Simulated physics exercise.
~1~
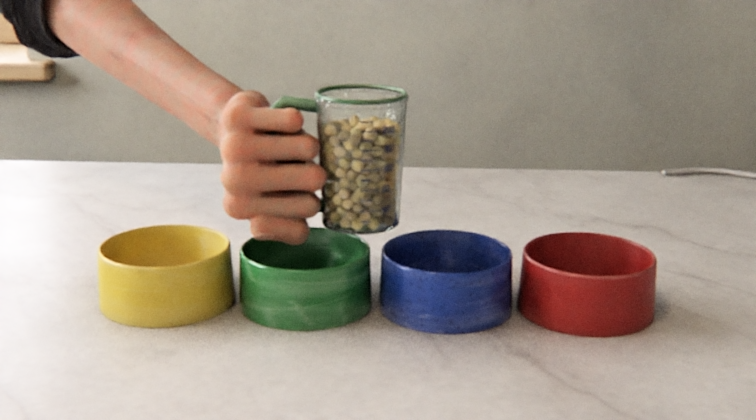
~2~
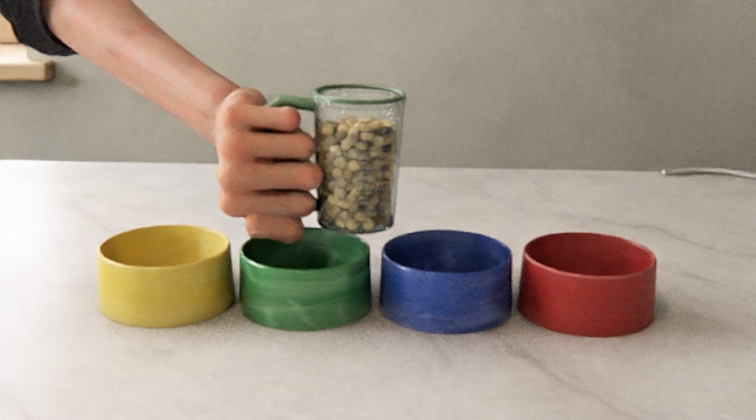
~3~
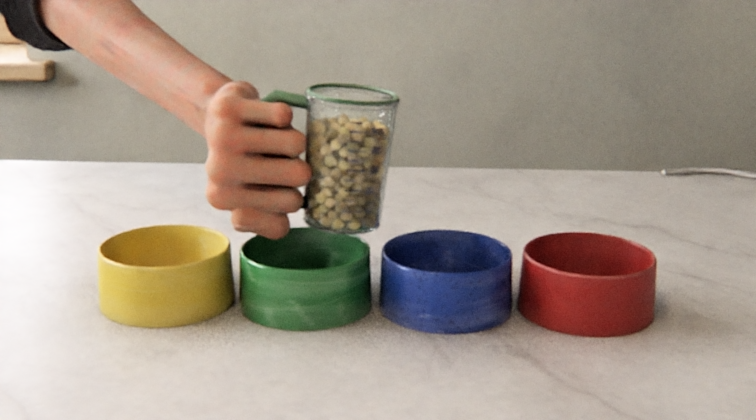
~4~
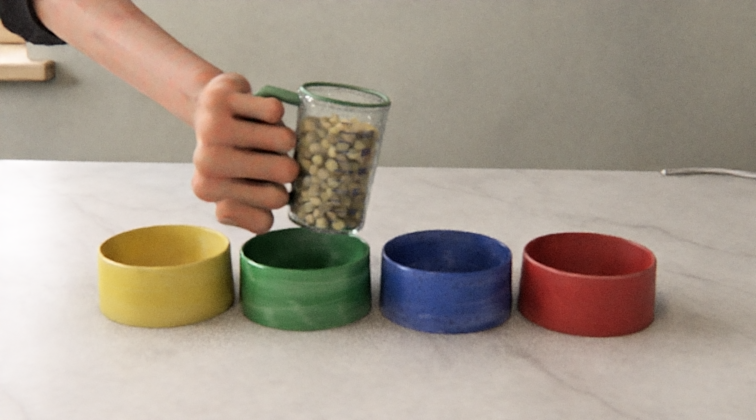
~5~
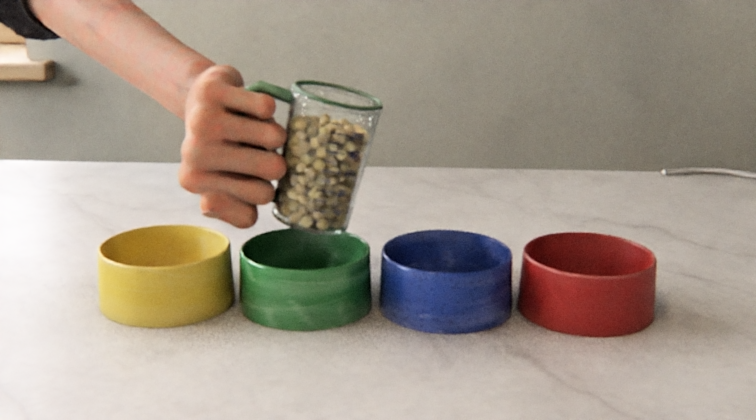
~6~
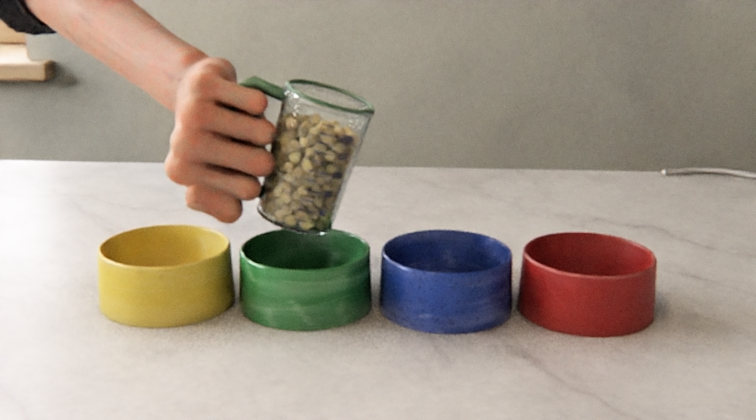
A hand and bare forearm with a dark sleeve reach in from the upper left, holding a clear cup of soya beans by its green handle above a pale marble-like tabletop, seen from the front and slightly above against a grey wall. Four round dishes sit in a row below, yellow, green, blue and red from left to right. The hand moves the cup slowly leftward over the green dish while gradually tilting its rim to the right, the beans staying inside and the camera still.
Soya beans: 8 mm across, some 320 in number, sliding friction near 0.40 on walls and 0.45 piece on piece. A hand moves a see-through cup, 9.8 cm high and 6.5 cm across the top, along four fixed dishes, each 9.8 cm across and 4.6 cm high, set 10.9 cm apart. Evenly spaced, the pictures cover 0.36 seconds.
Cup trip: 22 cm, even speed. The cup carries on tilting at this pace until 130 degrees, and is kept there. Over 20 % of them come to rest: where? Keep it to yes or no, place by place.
Place by place: Red no, blue no, green no, yellow yes, counter no.
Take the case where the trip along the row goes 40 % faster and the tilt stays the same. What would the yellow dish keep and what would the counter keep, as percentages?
Yellow: 100; counter: 0.
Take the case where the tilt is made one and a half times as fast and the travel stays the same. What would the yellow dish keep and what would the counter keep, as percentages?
In the yellow dish 80; on the counter 10.
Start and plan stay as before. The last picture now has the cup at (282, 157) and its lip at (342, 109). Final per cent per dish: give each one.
You'd end up with red at 0, blue at 0, green at 0 and yellow at 100.
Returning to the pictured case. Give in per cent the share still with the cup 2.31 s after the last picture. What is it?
Estimate: Around 0 % of the load.
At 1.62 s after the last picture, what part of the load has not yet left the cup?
Somewhere close to 85 percent.
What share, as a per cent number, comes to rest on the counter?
I'd reckon around 0 per cent.
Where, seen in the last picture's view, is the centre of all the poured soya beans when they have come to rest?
Once everything settles, the centre is around (163, 274).
Then, 0.98 s after the last picture, tilt 69 degrees; cup holds 100 %.
Then, 1.62 s after the last picture, tilt 104 degrees; cup holds 85 %, yellow 15 %.
Then, 2.31 s after the last picture, tilt 130 degrees; cup holds 0 %, yellow 100 %.
In the end, red 0 %, blue 0 %, green 0 %, yellow 100 %, counter 0 %.
